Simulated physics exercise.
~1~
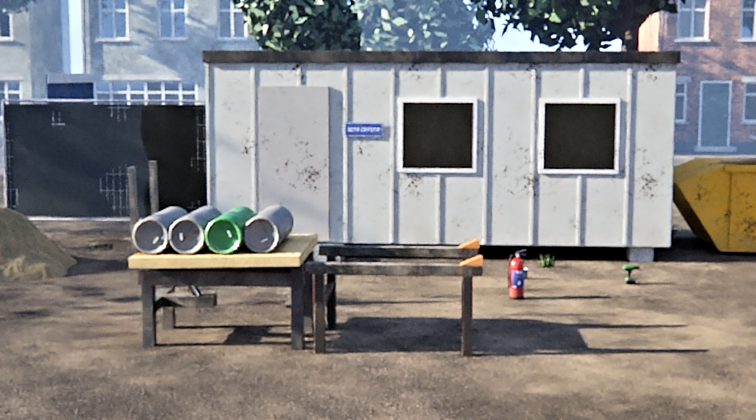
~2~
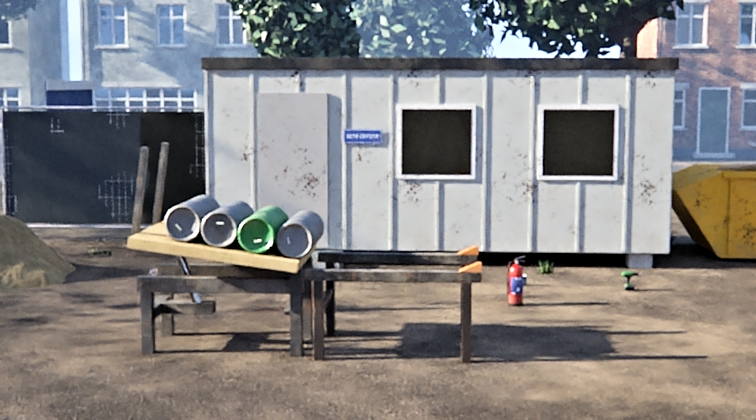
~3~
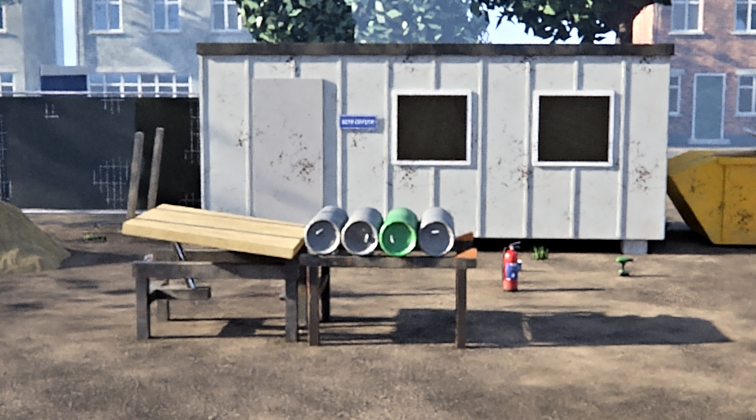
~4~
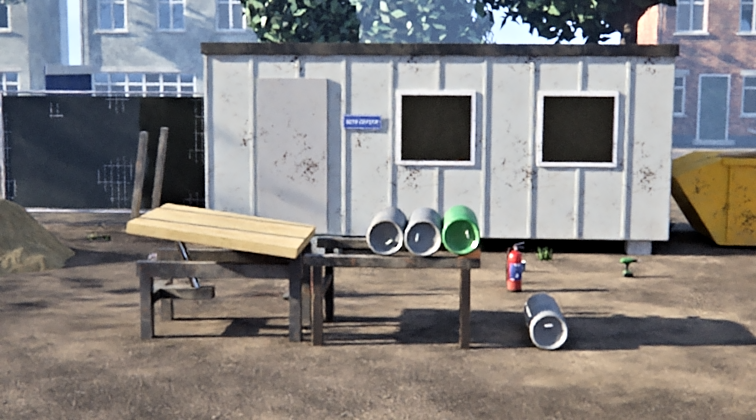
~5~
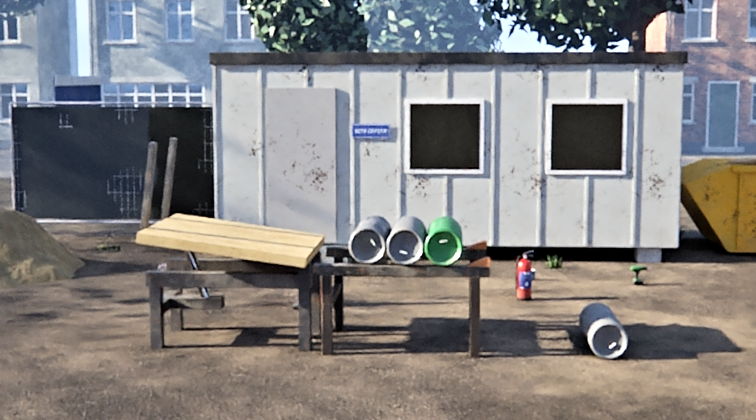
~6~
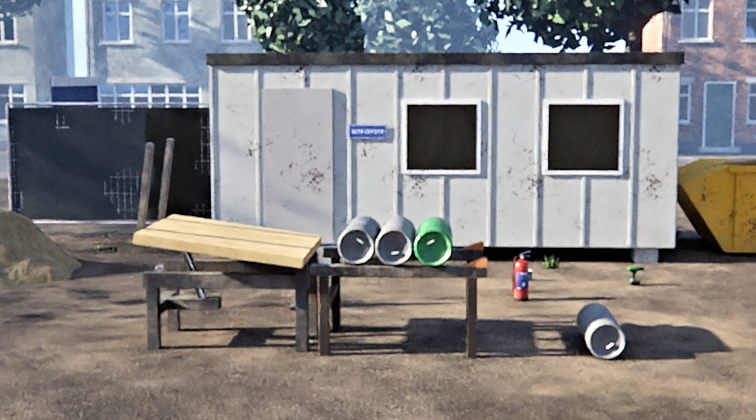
In a dirt yard, a tilting deck rolls four cylinders onto rails and one drops off.
